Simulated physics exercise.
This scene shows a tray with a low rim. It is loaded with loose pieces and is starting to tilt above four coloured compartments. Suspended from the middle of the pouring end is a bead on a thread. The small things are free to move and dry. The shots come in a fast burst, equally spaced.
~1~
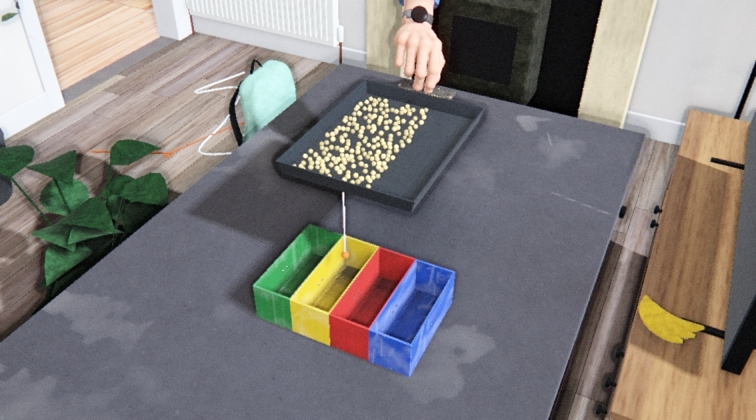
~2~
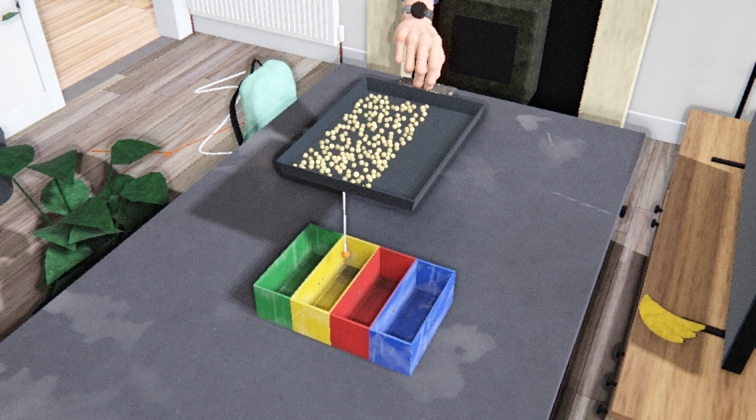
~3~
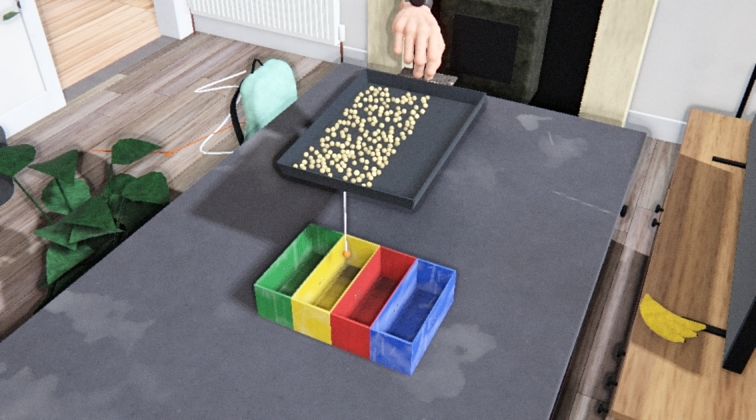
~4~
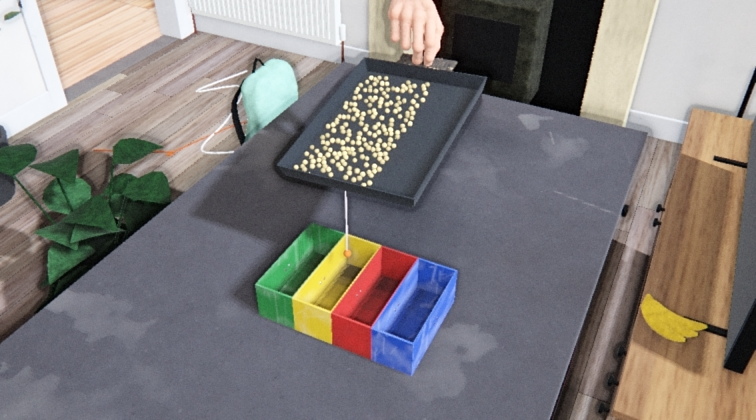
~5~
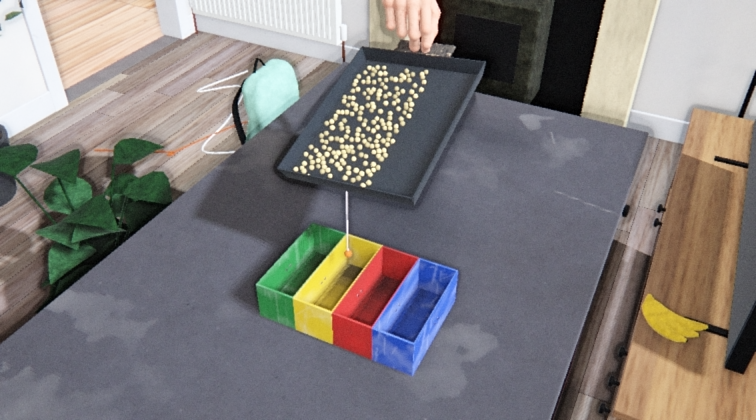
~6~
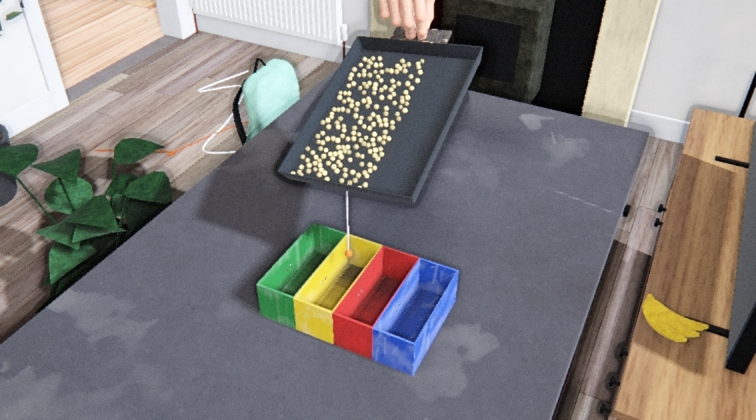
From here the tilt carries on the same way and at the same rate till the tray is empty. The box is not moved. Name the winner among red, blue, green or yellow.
Winner: Green.
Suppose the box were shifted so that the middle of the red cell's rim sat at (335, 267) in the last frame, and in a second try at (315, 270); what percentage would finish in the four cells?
Estimates in order: 100 percent, 100 percent.
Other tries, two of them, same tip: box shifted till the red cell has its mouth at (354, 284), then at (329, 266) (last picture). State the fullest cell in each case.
First: The cell in green. Second: Yellow.
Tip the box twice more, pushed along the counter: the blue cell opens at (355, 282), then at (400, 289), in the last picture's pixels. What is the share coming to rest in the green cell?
About 0% on the first try and 80% on the second.
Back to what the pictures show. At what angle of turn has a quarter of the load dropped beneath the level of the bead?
A tilt of roughly 85°.
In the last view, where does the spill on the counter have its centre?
Centre: Roughly (243, 281).
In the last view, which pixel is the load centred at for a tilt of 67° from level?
Close to (304, 178).
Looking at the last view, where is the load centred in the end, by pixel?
The centre settles at about (284, 288).
Just after the last frame, tray tipped steeply; the larger part on the tray; about a tenth falling or outside the box.
A moment on, tray tipped past a quarter turn; roughly a third on the tray; roughly a quarter in the green cell; just a few in the yellow cell; roughly a third falling or outside the box.
Further on, tray tipped past a quarter turn; roughly half in the green cell; just a few in the yellow cell; just a few in the red cell; roughly half falling or outside the box.
When it is over, tray tipped past a quarter turn; roughly half in the green cell; just a few in the yellow cell; just a few in the red cell; not one in the blue cell; roughly half outside the box.
